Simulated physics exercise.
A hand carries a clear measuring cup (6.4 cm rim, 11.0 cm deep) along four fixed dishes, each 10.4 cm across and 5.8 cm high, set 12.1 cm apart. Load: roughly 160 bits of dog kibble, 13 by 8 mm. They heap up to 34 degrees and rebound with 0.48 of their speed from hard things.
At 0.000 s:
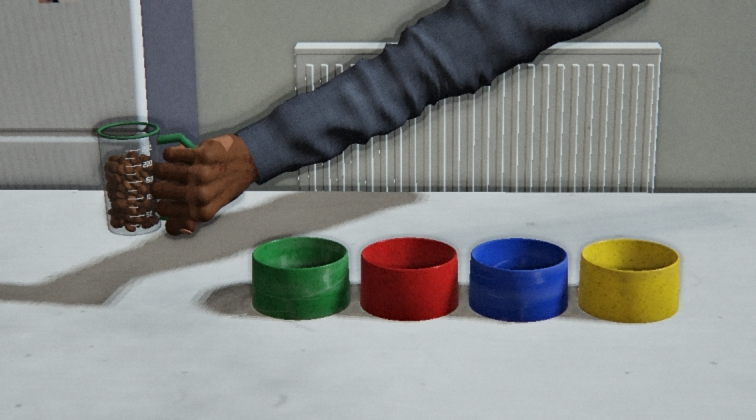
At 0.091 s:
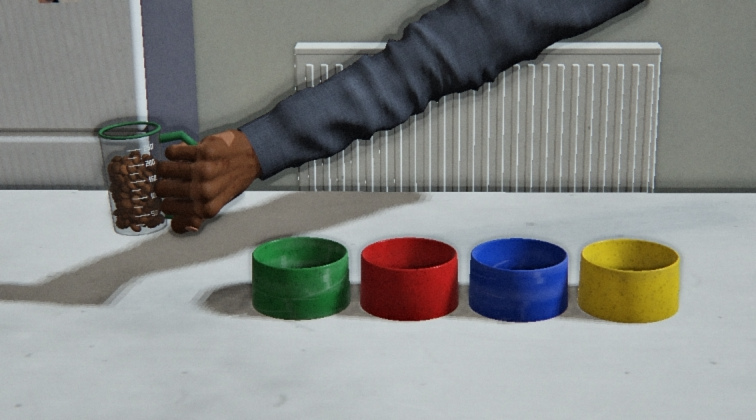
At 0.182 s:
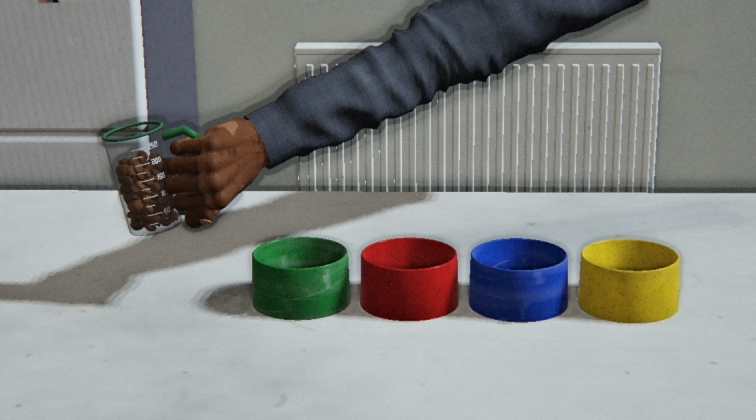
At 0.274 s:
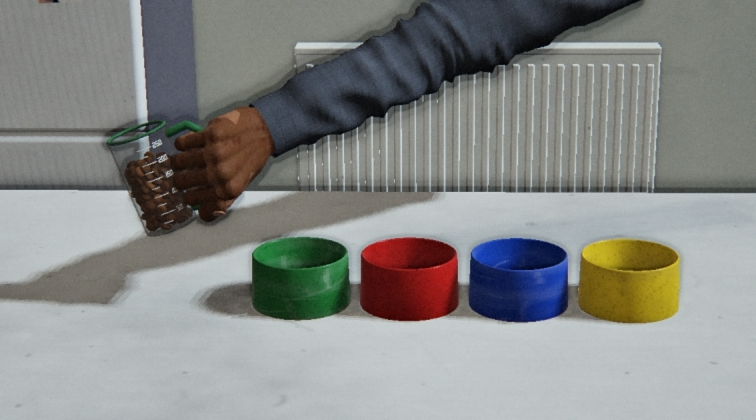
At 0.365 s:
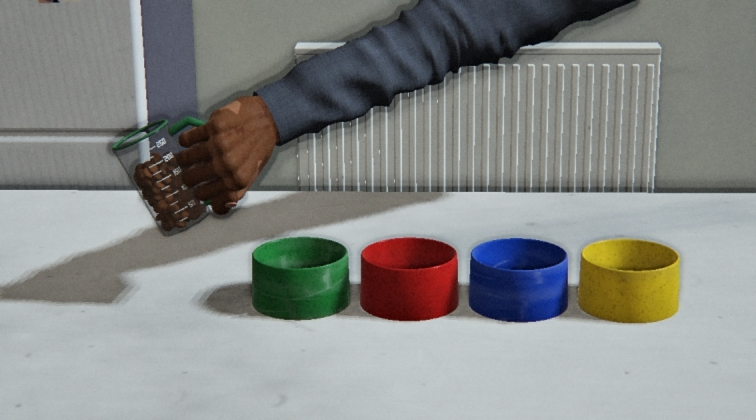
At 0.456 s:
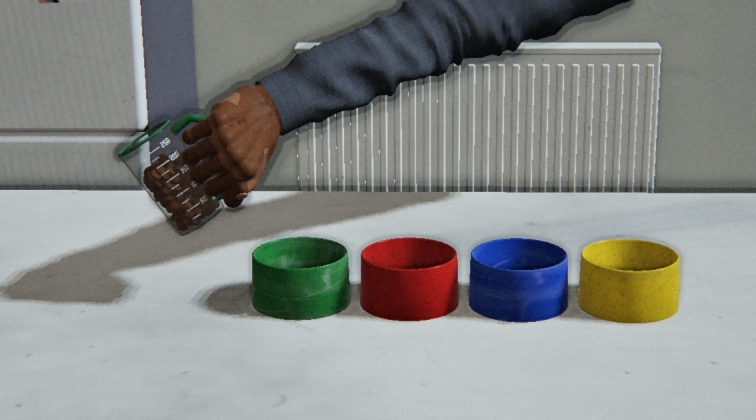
Clear measuring cup of brown kibble tilting steadily in a hand edging right, beside green, red, blue and yellow dishes.
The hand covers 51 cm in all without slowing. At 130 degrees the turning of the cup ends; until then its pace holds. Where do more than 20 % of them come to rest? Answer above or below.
Red: Below, blue: Below, green: Above, yellow: Below, counter: Above.
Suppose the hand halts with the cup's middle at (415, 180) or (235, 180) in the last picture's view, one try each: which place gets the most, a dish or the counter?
The winner: Green; counter.
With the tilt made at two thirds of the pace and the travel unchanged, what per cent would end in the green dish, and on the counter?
Green 70; counter 30.
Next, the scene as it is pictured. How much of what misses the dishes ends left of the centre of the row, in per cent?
Roughly 100 per cent.
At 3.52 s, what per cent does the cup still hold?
Roughly 0 per cent.
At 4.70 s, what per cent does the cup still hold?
Some 0 per cent of the load.
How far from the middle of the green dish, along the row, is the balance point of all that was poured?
About 4 cm to its left.
After 2.30 s, tilt 130 degrees; cup holds 0 %, green 65 %.
After 3.52 s, tilt 130 degrees; cup holds 0 %, green 65 %.
Then, at 4.70 s, tilt 130 degrees; cup holds 0 %, green 65 %.
In the end, at 5.0 s, red 0 %, blue 0 %, green 65 %, yellow 0 %, counter 35 %.
